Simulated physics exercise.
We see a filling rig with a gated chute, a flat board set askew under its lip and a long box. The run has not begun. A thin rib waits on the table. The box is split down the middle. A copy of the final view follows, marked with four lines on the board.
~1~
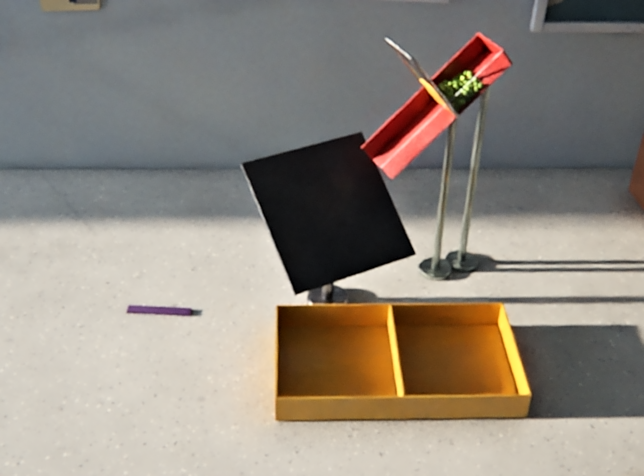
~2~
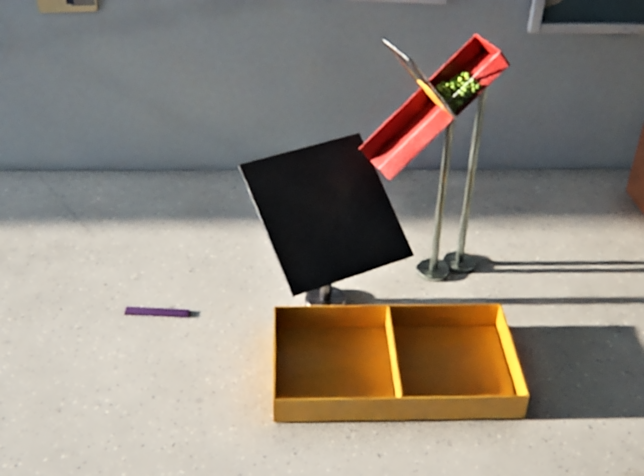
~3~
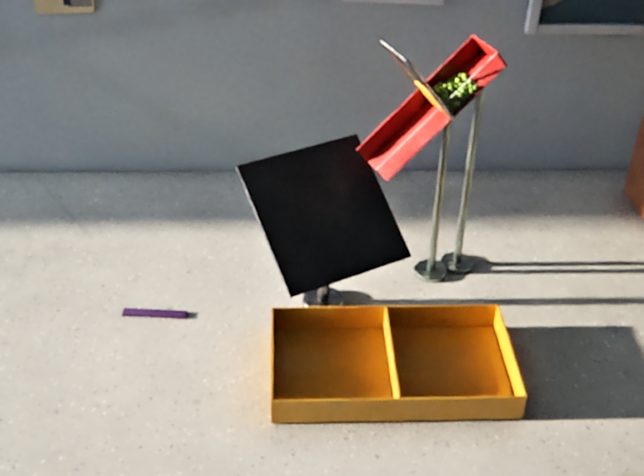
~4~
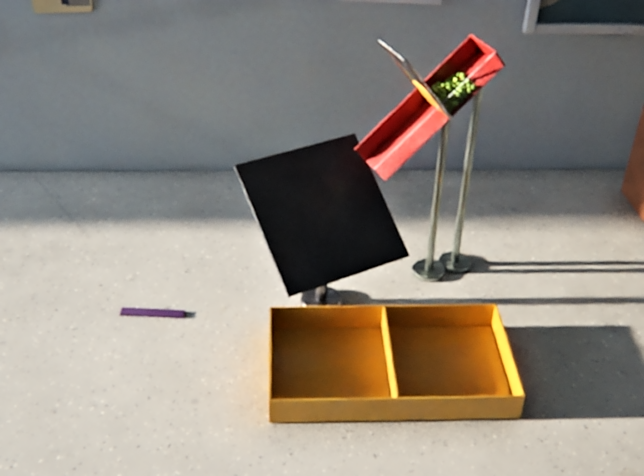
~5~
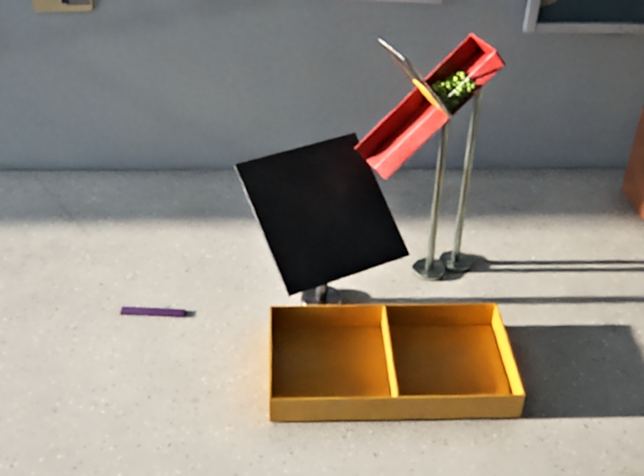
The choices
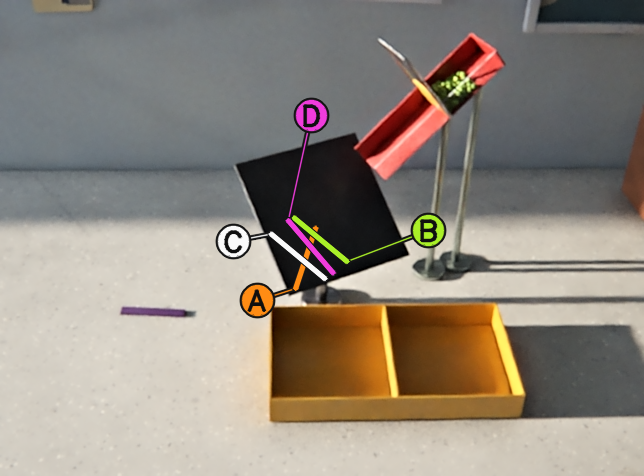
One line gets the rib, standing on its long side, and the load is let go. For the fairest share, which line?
The answer is line B.
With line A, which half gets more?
Left.
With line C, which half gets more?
The left half.
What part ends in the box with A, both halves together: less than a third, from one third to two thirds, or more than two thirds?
Line A gives more than two thirds.
On the marked copy, line A from (315, 228) to (295, 288); line B from (294, 217) to (347, 261); line C from (271, 234) to (324, 278); line D from (288, 220) to (333, 272).
For line A, of what is caught, most in the left half, a small part in the right.
For line B, of what is caught, about half in the left half, about half in the right.
For line C, of what is caught, nearly all in the left half, a small part in the right.
For line D, of what is caught, most in the left half, a small part in the right.
